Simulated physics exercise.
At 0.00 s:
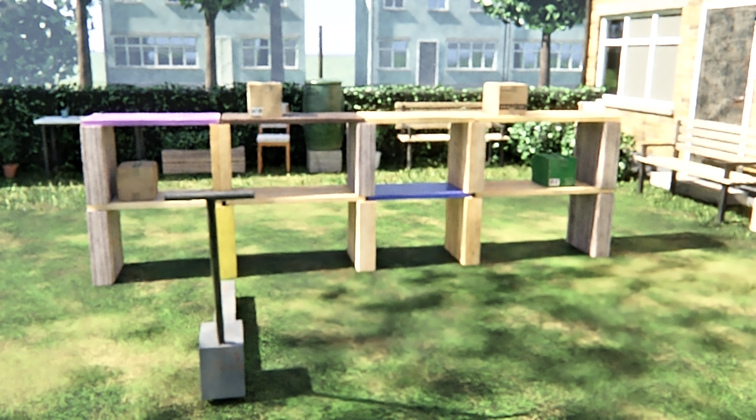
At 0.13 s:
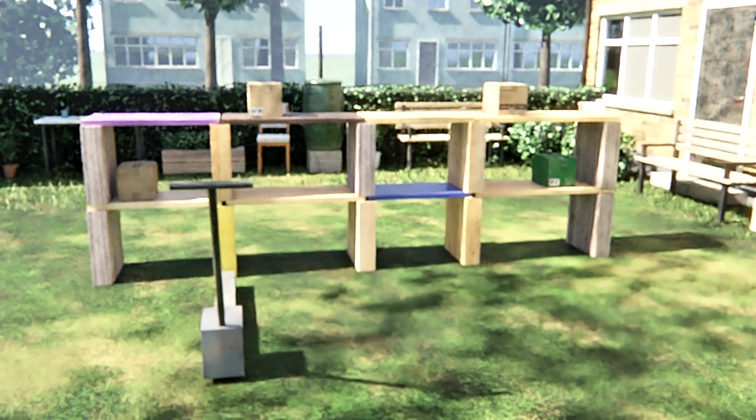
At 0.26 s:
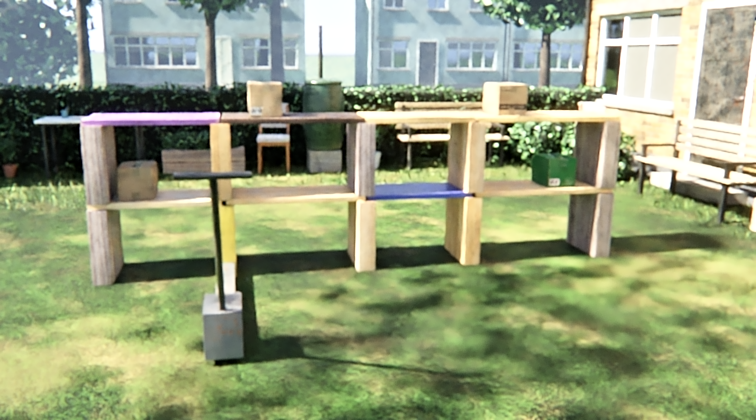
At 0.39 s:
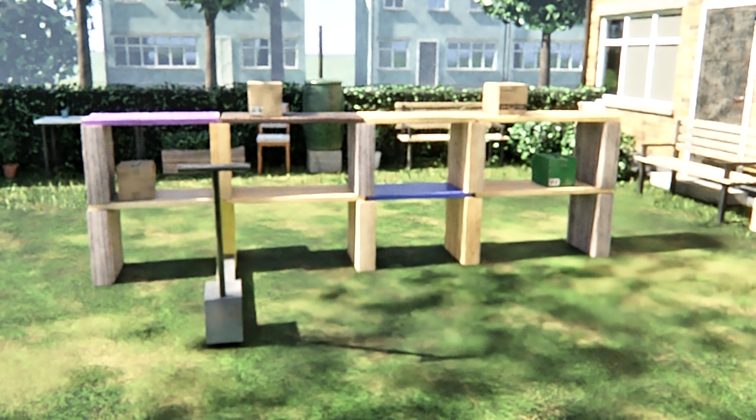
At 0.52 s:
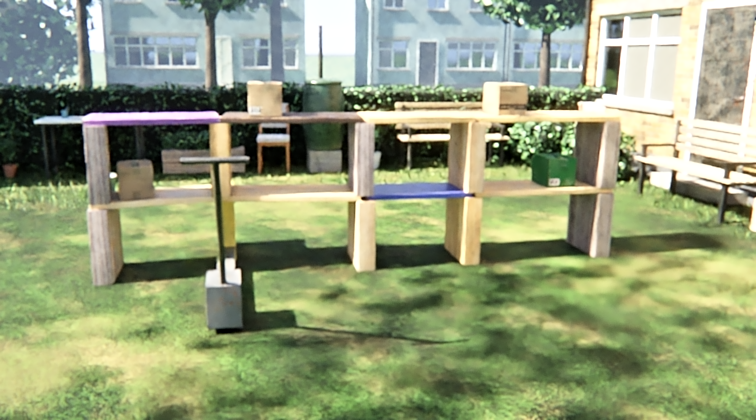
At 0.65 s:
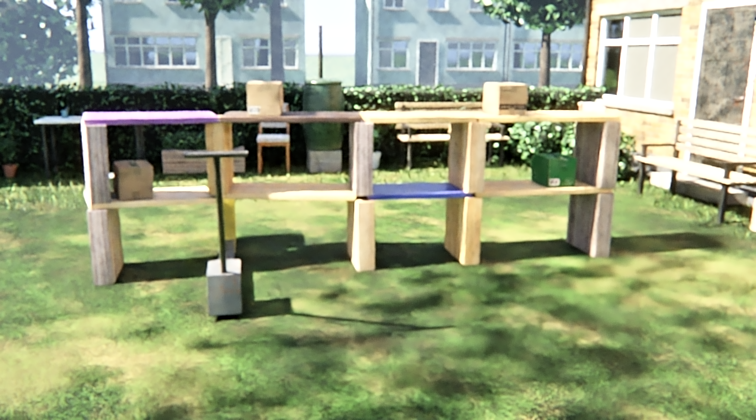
A sunny lawn, seen from a fixed, slightly raised view, lies before a hedge, pale buildings and a brick house at right. A loose two-tier rack of timber uprights and boards holds boxes and a green crate, with a purple board upper left and a blue one lower centre. A grey block with a dark T-shaped pole slides away from the viewer, the yellow upright shifts backward, and the purple board moves slightly.
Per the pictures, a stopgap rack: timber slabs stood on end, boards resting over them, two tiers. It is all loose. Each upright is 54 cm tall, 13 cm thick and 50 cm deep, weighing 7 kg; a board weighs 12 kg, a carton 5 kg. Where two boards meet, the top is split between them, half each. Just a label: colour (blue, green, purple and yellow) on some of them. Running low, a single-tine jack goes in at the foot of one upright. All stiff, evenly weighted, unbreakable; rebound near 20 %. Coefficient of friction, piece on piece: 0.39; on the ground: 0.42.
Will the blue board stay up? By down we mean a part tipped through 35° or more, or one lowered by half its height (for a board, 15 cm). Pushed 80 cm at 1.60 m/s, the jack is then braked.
Yes.
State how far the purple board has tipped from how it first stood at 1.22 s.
At that moment, roughly 20 degrees.
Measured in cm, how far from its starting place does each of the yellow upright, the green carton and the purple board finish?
Yellow 80, green 0, purple 140.
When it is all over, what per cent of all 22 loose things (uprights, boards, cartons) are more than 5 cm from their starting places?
The share is 60 %.
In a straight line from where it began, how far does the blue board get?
Roughly 0 cm.
After 1.22 s, 2 of the 22 pieces down; blue board unmoved; purple board 18° from how it stood.
After 1.60 s, 9 of the 22 pieces down; blue board unmoved; purple board 41° from how it stood, 76 cm lower.
After 2.18 s, 11 of the 22 pieces down; blue board unmoved; purple board 21° from how it stood, 1.04 m lower.
In the end (4.8 s), 11 of the 22 pieces down; blue board unmoved; purple board 19° from how it stood, 1.05 m lower; yellow upright 84 cm from its place. From the last view, middles, blue board near (414, 191), purple board near (94, 300).
